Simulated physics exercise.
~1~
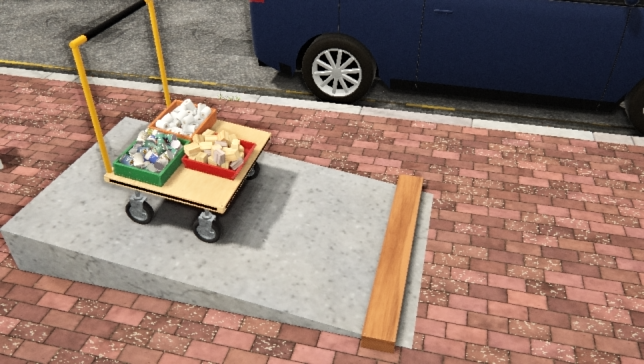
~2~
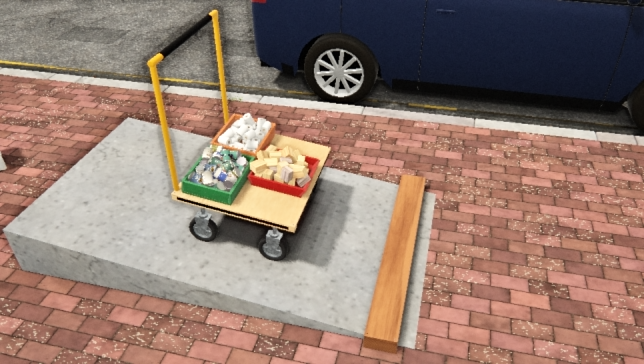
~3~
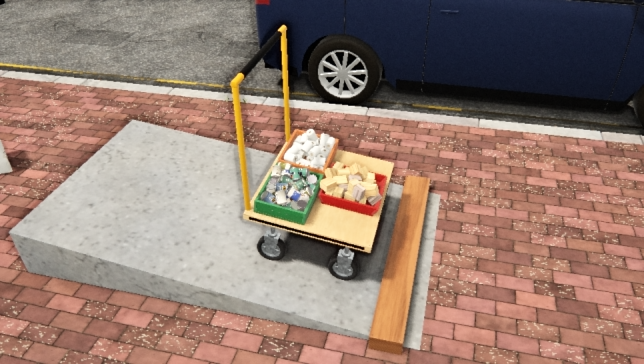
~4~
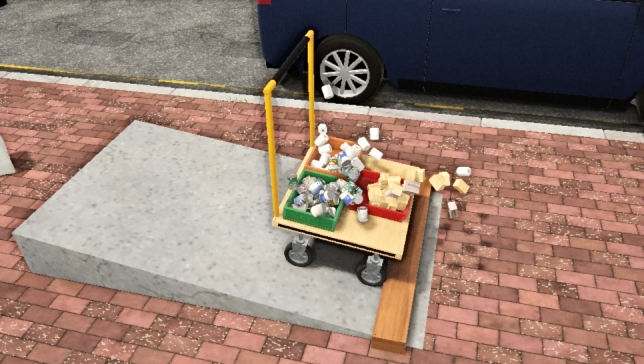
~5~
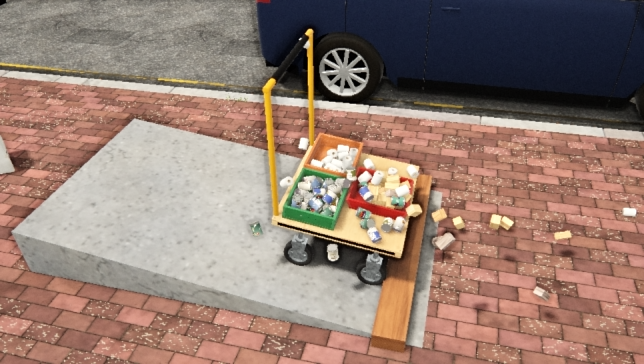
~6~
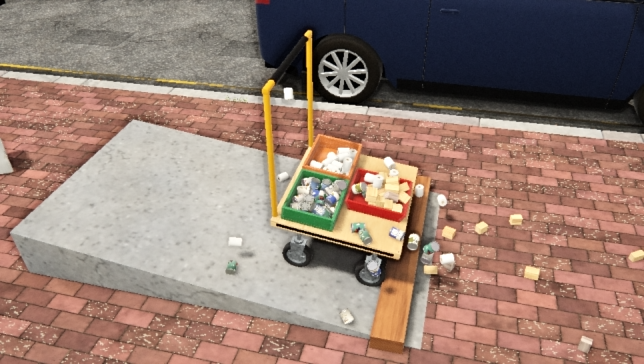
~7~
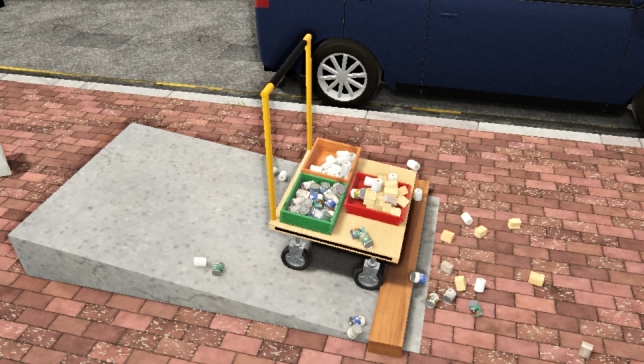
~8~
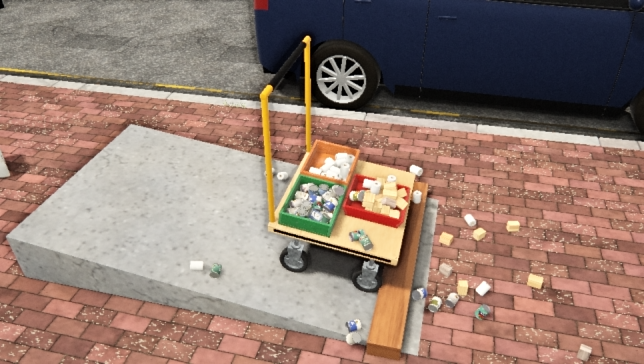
Flat cart with three colourful trays rolling down a ramp, stopping at a wooden beam and scattering small pieces across brick paving.
